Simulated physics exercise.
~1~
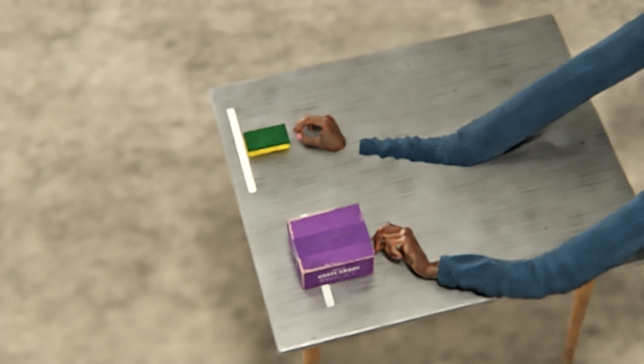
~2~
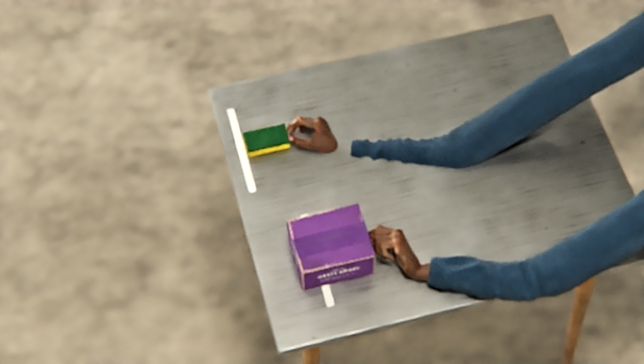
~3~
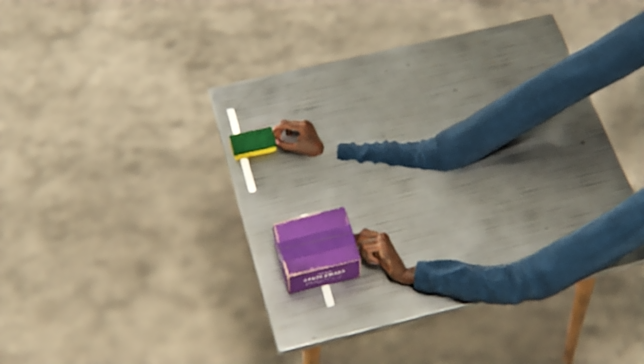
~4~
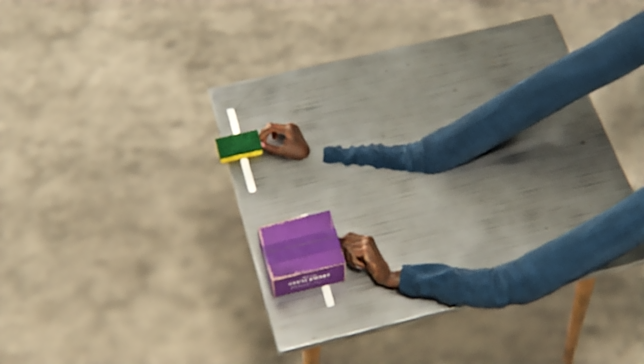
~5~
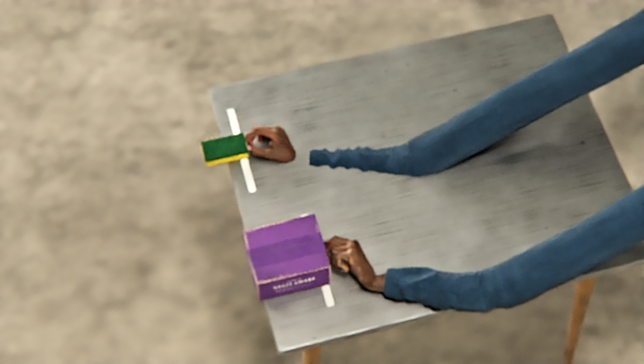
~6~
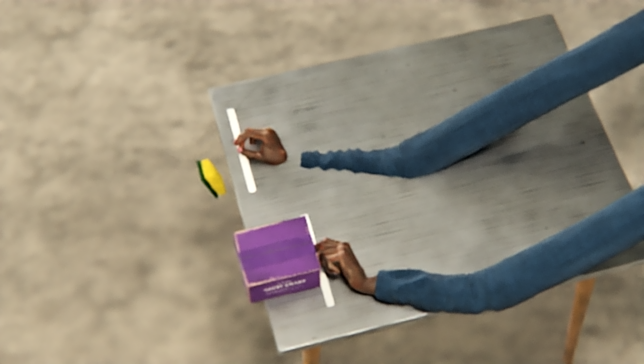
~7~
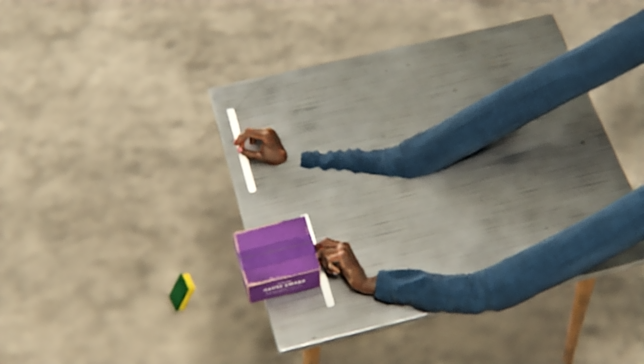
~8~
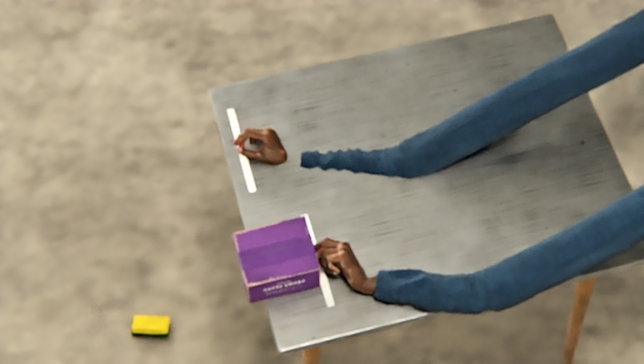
A green and yellow sponge and a purple box were slowly pushed left across a gray table by two hands until the sponge tipped off the edge and tumbled to the floor, while the box stayed on the table at the edge.
